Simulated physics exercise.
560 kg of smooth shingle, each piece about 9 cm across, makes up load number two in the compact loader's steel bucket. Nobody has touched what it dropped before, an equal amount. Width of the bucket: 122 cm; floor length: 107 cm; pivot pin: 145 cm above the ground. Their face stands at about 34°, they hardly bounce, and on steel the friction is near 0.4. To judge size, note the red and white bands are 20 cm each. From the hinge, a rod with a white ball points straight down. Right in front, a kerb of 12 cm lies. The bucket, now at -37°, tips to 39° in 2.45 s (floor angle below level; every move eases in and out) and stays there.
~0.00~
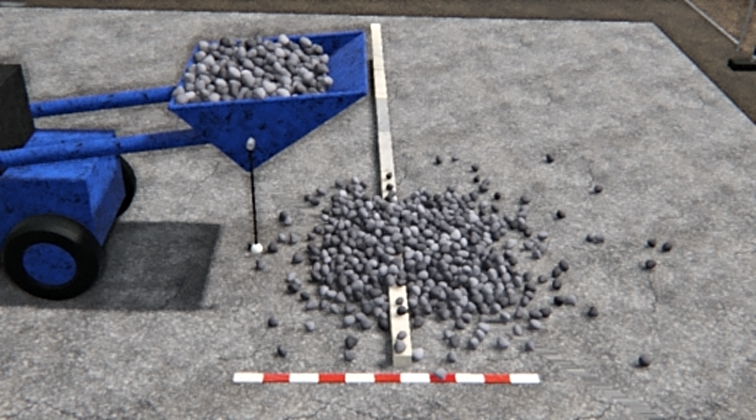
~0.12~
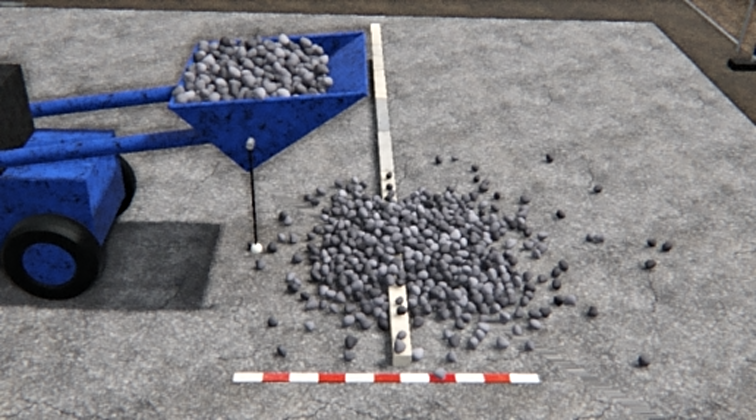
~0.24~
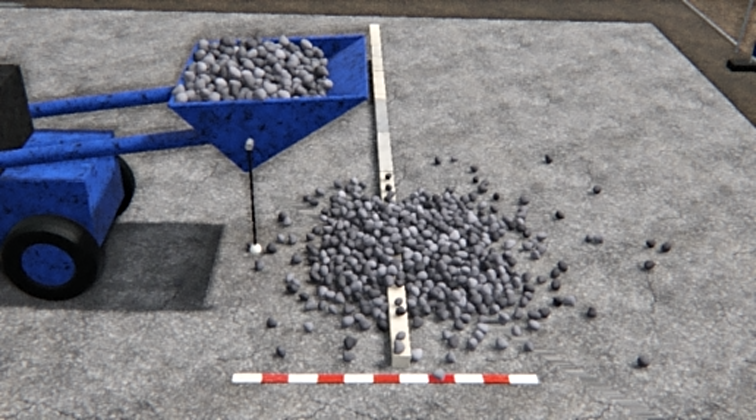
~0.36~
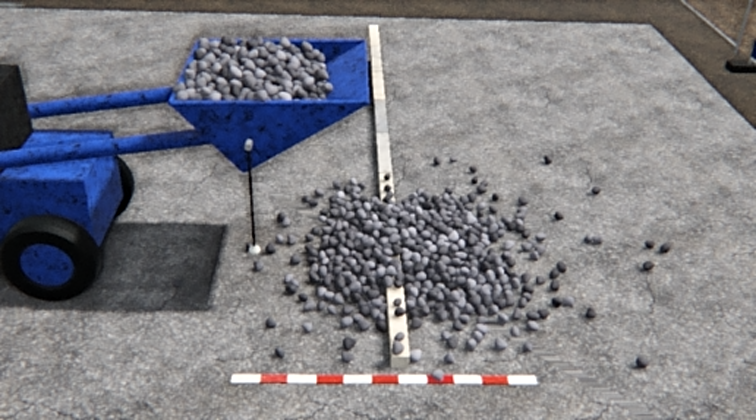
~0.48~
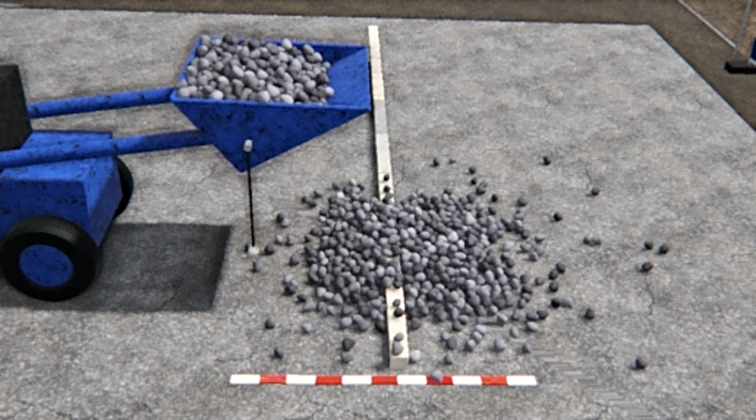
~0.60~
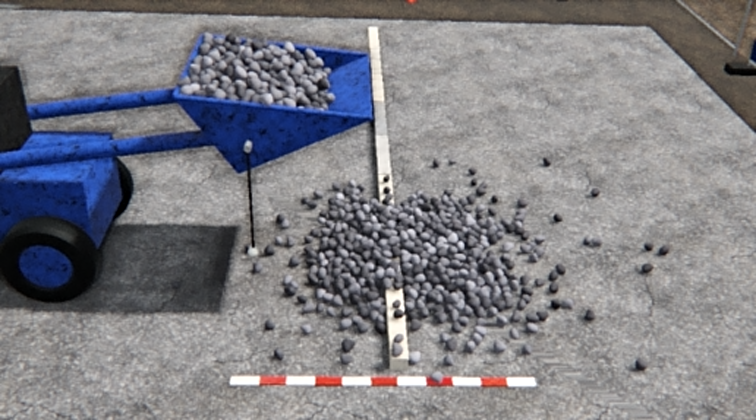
To begin with, a blue loader at left holds a bucket of grey stones, almost still, beside a loose heap spread across a pale kerb. The bucket then slowly tilts forward, its right-hand lip dipping slightly while the stones inside shift a little, and the heap on the ground stays unchanged.
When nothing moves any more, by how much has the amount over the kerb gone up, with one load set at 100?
It has gone up by about 53 per cent of a load.
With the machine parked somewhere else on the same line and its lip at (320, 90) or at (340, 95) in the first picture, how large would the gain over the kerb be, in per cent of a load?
About 10 per cent for the first, 30 per cent for the second.
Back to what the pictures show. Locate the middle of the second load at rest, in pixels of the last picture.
Centre at roughly (401, 245).
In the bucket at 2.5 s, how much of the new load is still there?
I'd say about 15 per cent.
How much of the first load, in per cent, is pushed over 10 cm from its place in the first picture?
Roughly 20 % of them.
After 1.8 s the floor is at 27°; in per cent of one load, 90 in the bucket, 53 on this side of the kerb, 57 over the kerb; the foremost stones are at (614, 241).
After 2.5 s the floor is at 39°; in per cent of one load, 13 in the bucket, 98 on this side of the kerb, 88 over the kerb; the foremost stones are at (614, 241).
After 2.9 s the floor is at 39°; in per cent of one load, 0 in the bucket, 96 on this side of the kerb, 104 over the kerb; the foremost stones are at (614, 241).
After 5.7 s the floor is at 39°; in per cent of one load, 0 in the bucket, 90 on this side of the kerb, 110 over the kerb; the foremost stones are at (614, 241). Net gain over the kerb, 53.
